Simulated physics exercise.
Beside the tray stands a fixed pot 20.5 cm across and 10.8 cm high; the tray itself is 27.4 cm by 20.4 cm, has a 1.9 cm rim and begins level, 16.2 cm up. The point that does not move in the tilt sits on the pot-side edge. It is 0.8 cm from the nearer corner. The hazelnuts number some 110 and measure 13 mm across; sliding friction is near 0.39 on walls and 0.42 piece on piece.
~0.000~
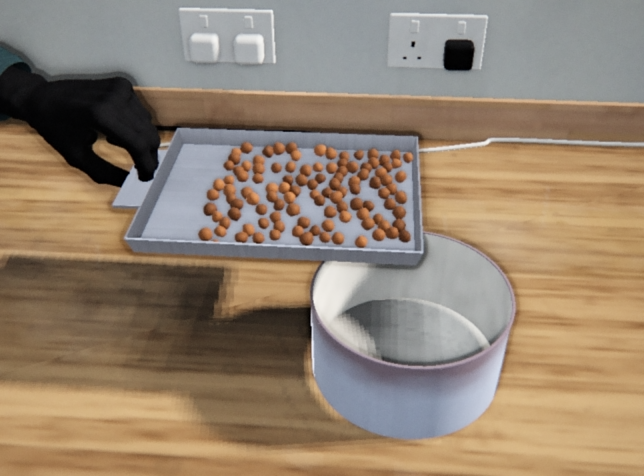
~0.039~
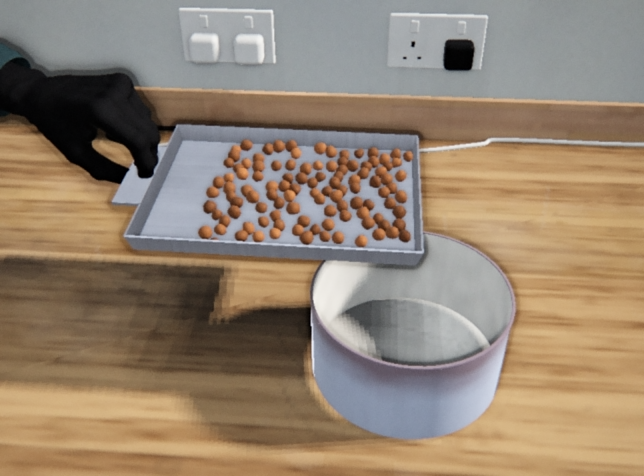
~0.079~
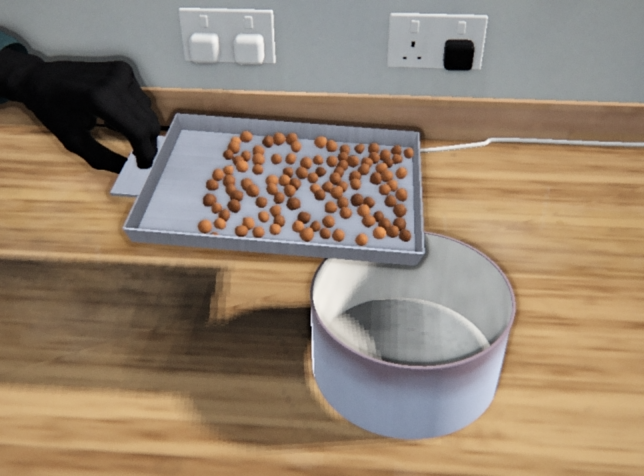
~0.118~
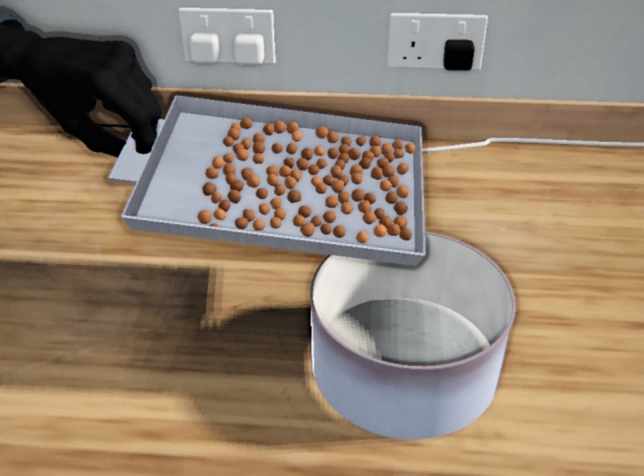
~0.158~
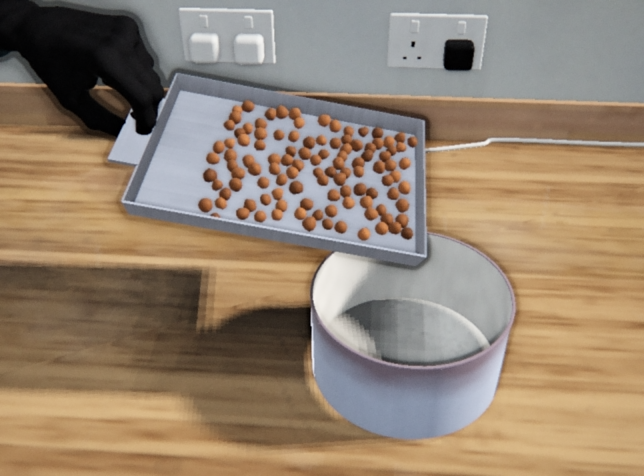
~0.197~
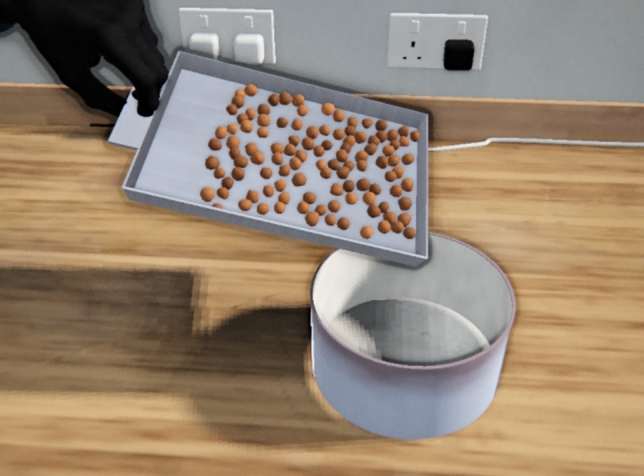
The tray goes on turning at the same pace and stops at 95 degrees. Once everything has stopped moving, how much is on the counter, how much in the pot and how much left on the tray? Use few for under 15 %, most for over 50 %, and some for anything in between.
Counter: Few, pot: Most, left on the tray: Few.
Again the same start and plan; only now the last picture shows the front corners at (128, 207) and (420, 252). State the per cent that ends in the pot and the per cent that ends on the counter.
Pot 95 % / counter 5 %.
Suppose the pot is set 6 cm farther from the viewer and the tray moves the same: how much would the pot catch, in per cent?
Then about 15 per cent.
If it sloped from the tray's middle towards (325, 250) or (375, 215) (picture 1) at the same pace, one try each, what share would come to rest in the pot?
First try: Around 80 percent; second try: Around 75 percent.
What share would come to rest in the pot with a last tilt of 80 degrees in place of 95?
It would be near 95 per cent.
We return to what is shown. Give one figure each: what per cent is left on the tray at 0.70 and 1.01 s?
Around 85 first, about 5 after.
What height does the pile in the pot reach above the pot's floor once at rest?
Height: Approx. 2.5 cm.
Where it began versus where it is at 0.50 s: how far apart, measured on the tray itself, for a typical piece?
Displacement on the tray: About 6 cm.
After 0.50 s, tilt 56 degrees; the tray holds 100 %, the pot 0 %.
After 0.70 s, tilt 82 degrees; the tray holds 85 %, the pot 5 %.
After 1.01 s, tilt 95 degrees; the tray holds 5 %, the pot 90 %.
In the end, at 1.8 s, counter 5 %, pot 95 %, tray 0 %.
